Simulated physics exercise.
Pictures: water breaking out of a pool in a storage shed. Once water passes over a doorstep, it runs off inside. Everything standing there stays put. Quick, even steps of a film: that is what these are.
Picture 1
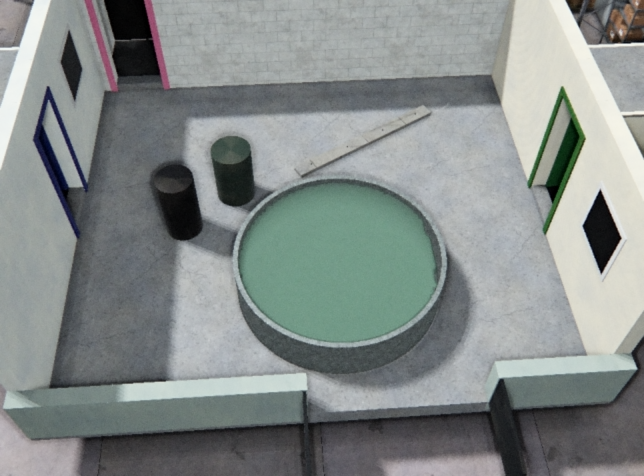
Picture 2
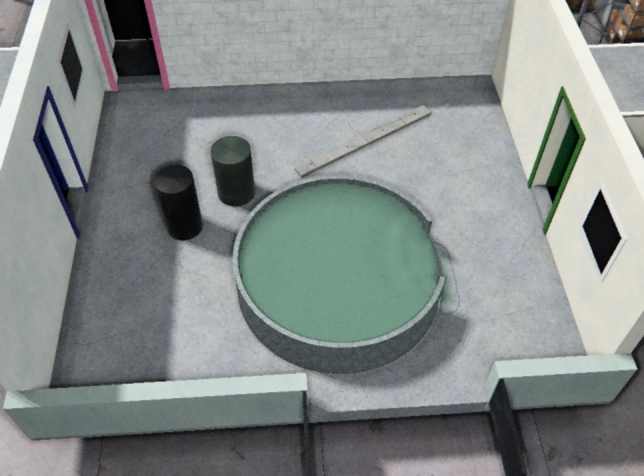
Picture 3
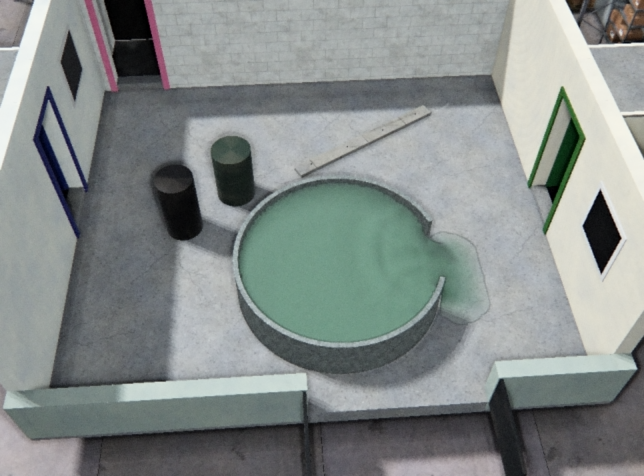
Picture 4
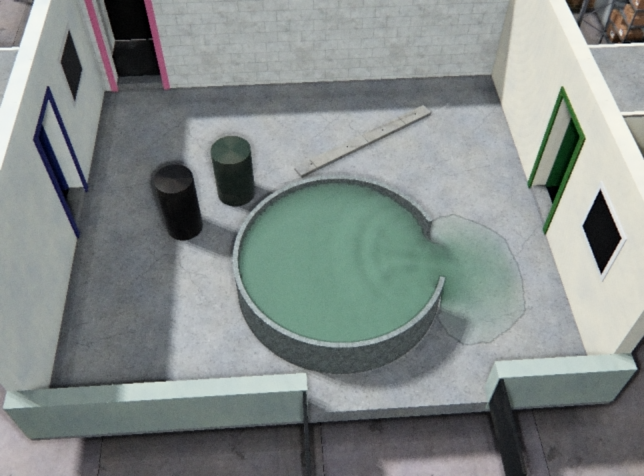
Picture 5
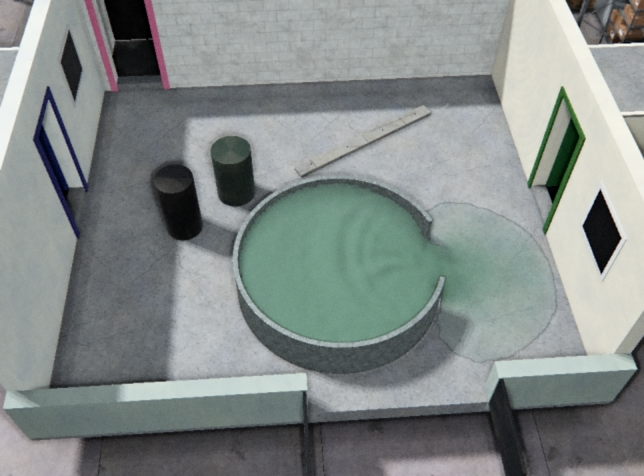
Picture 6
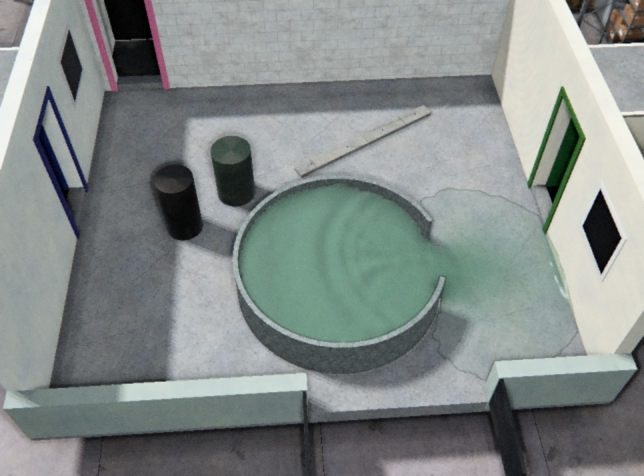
Green water pours through a gap in the round pool's right side and spreads across the grey floor.
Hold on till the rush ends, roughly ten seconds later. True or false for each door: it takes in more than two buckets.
For the pink door, false; for the green door, true; for the blue door, false.
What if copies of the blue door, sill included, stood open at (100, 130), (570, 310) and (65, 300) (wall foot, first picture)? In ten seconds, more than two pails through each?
Lab note, doors in listed order: Under the limit, over the limit, under the limit.
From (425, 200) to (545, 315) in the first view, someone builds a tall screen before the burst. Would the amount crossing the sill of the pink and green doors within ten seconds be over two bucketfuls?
I'd say the pink door misses the limit and the green door misses the limit.
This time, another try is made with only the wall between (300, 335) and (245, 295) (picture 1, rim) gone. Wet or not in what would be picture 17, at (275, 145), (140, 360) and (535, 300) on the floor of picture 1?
Untouched, soaked, untouched.
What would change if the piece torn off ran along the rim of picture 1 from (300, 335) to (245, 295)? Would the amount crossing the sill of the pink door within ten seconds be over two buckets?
As I see it, the pink door tops the mark.
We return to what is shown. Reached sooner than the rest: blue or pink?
The pink one.
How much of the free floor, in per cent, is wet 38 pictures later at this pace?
That works out to some 60 in a hundred.
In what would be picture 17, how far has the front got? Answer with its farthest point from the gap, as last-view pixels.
I'd put it around (492, 95).
A moment on, water covers 15 % of the floor; the pink door not reached, the green door under two buckets in, the blue door not reached.
Next, water covers 20 % of the floor; the pink door not reached, the green door over two buckets in, the blue door not reached.
Then, water covers 35 % of the floor; the pink door not reached, the green door far over two buckets in, the blue door not reached.
Later, water covers 60 % of the floor; the pink door not reached, the green door far over two buckets in, the blue door not reached.
In the end, water covers 90 % of the floor; the pink door wet at the sill, nothing in, the green door far over two buckets in, the blue door wet at the sill, nothing in.
